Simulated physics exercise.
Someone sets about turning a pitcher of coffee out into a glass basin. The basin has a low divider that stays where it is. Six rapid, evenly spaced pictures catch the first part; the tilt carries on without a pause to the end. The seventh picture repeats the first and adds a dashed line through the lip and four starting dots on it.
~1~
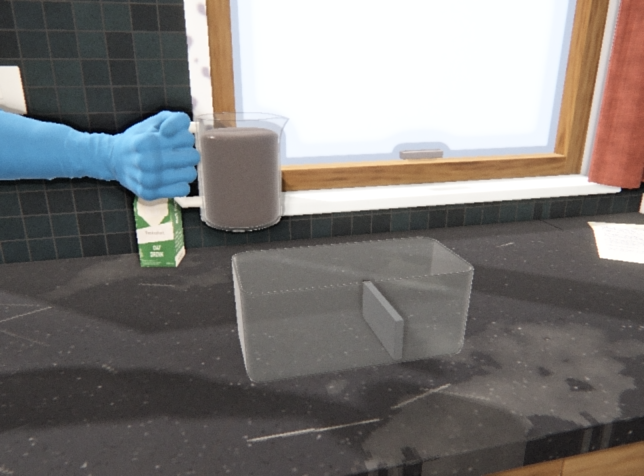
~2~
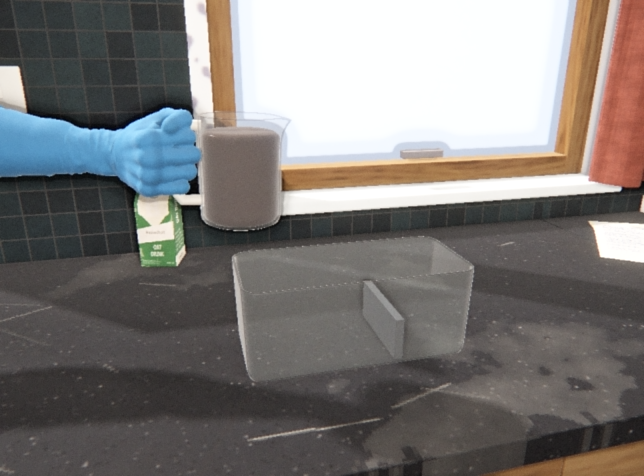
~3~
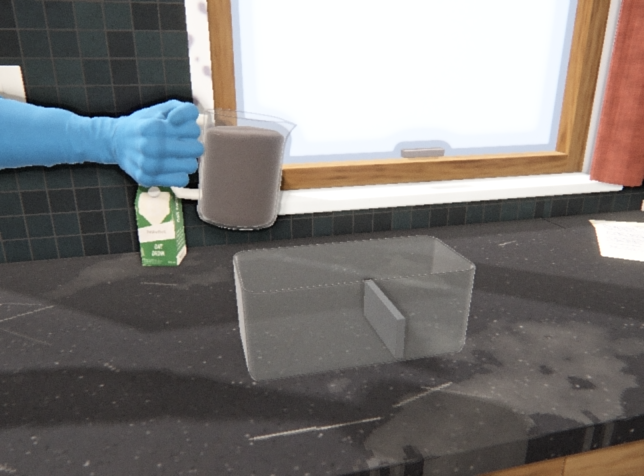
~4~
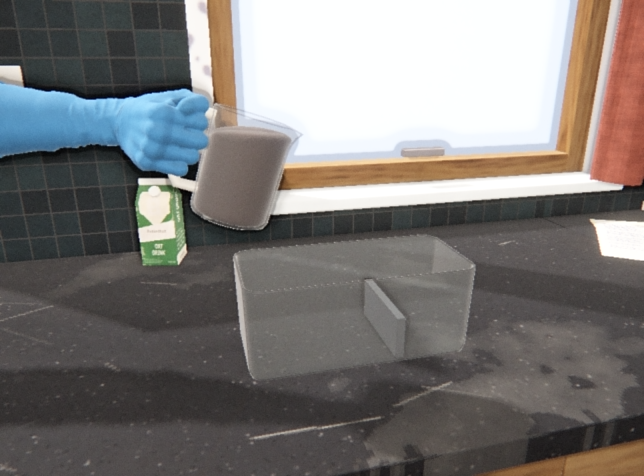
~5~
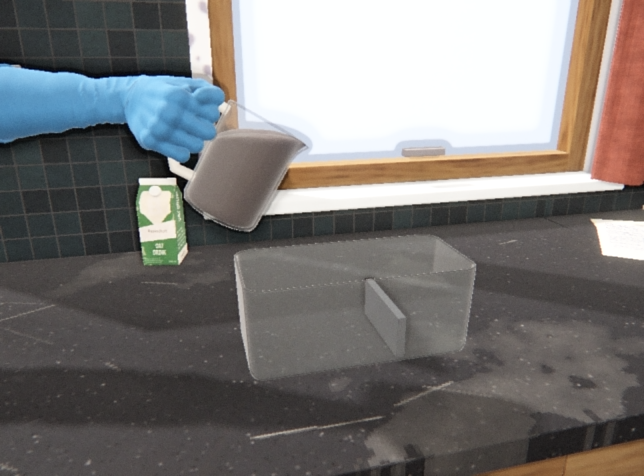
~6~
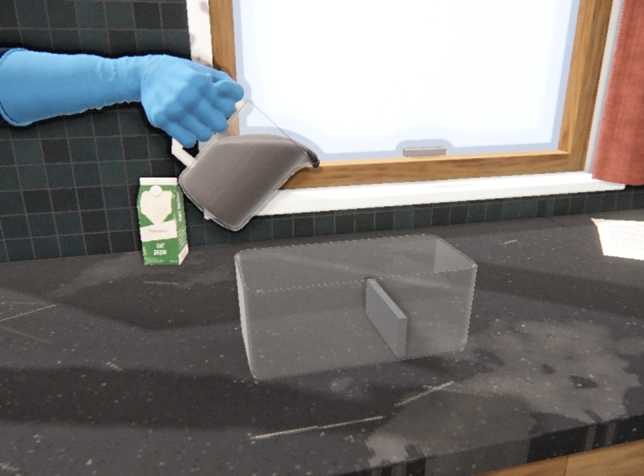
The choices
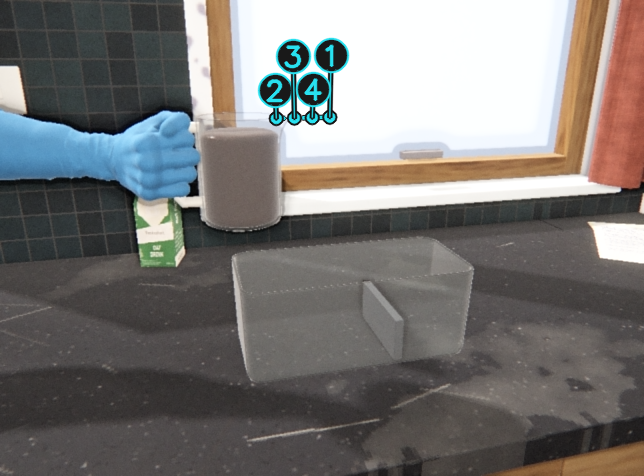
To begin with, a blue-gloved hand holds a clear pitcher of dark liquid upright, above a counter with a glass basin and a green-and-white carton. The hand then tilts the pitcher to the right, slowly at first, then more steeply, until the dark liquid just comes over its lip.
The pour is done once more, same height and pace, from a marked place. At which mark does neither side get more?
Dot 1.
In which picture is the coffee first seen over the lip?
In picture 6.
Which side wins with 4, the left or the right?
More ends on the left.
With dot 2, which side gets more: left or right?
More ends on the left.
On the marked copy, 1 at (329, 117); 2 at (276, 118); 3 at (294, 118); 4 at (312, 117).
With 1, about 52 % ends left of the wall and 47 % right of it.
With 2, about 95 % ends left of the wall and 3 % right of it.
With 3, about 94 % ends left of the wall and 2 % right of it; 3 % is lost outside.
With 4, about 90 % ends left of the wall and 7 % right of it; 3 % is lost outside.
